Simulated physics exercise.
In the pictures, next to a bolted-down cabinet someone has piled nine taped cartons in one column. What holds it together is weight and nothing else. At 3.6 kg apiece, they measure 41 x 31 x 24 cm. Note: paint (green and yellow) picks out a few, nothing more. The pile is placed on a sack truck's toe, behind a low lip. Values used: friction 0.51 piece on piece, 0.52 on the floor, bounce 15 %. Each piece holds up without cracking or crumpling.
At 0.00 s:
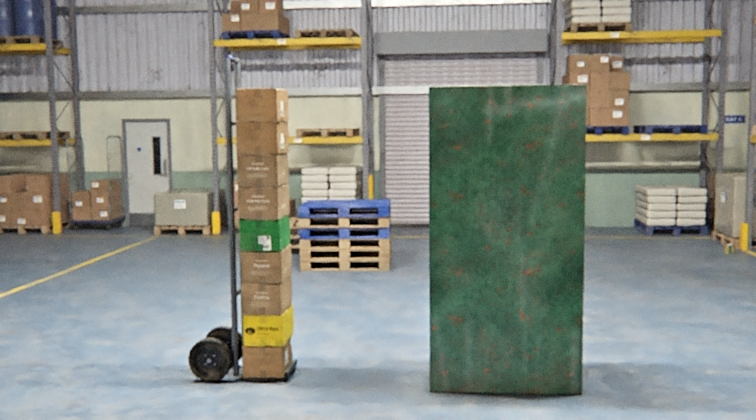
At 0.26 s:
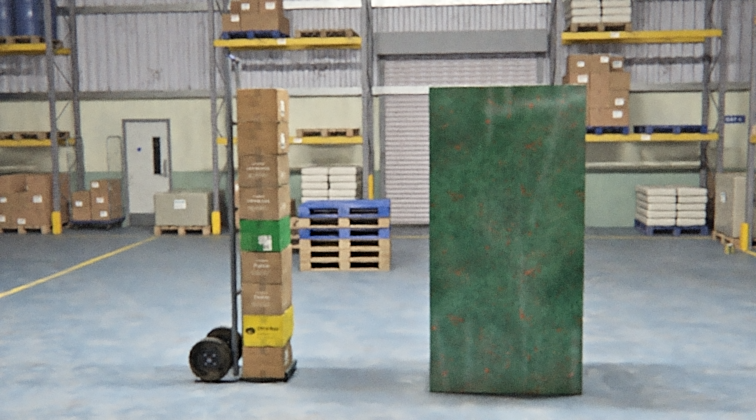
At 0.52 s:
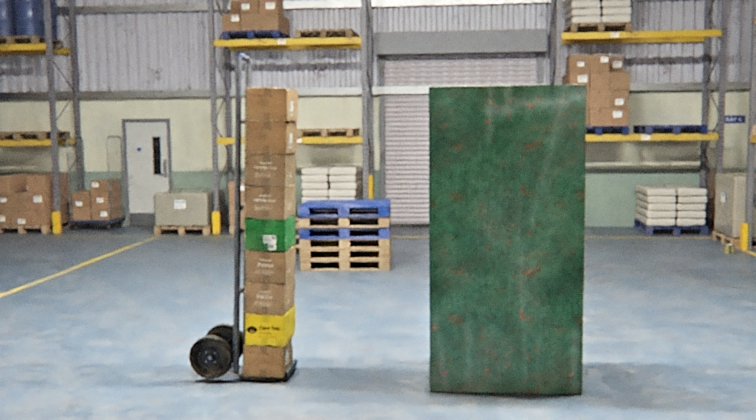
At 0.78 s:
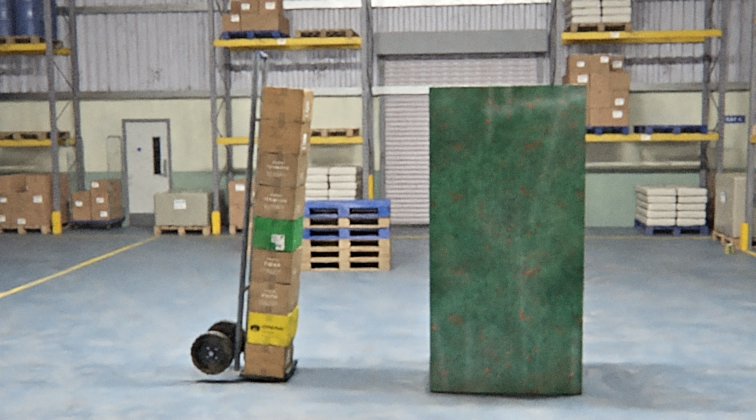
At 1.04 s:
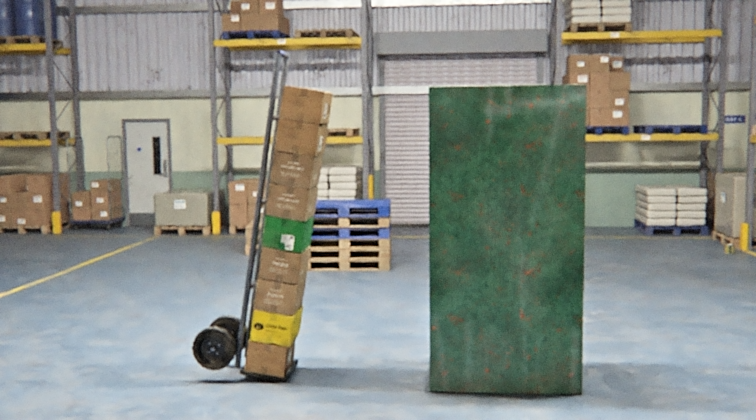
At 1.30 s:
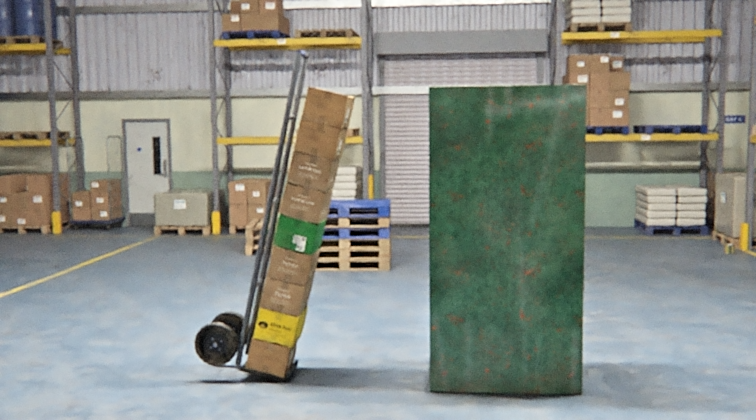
A tall stack of boxes on a sack truck tilts slowly to the right.
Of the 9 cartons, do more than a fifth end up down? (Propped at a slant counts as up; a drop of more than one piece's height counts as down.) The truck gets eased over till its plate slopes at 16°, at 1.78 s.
What ends down runs lower than a fifth of the lot.
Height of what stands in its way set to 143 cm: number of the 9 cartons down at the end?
3.
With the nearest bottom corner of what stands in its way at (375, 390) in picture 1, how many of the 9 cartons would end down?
Count at the end: 0.
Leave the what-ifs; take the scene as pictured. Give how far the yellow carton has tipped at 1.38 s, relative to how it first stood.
Rotation: Approx. 15°.
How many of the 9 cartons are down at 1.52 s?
The count by then is 0.
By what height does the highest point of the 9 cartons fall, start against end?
By about 15 cm, start to end.
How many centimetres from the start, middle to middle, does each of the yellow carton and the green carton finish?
Well, the yellow finishes about 20 cm from where it began, while the green finishes about 60 cm from its start.
After 1.38 s, none of the 9 cartons down, 9 disturbed; green carton 16° from how it stood; yellow carton 16° from how it stood.
After 1.52 s, none of the 9 cartons down, 9 disturbed; green carton 20° from how it stood; yellow carton 20° from how it stood.
After 1.66 s, none of the 9 cartons down, 9 disturbed; green carton 26° from how it stood; yellow carton 26° from how it stood.
After 1.76 s, none of the 9 cartons down, 9 disturbed; yellow carton 31° from how it stood; green carton 31° from how it stood, 8 cm lower.
In the end (2.8 s), none of the 9 cartons down, 9 disturbed; green carton 32° from how it stood, 8 cm lower; yellow carton 32° from how it stood. That is 0 per cent. From the last view, middles, green carton near (343, 243), yellow carton near (297, 322).
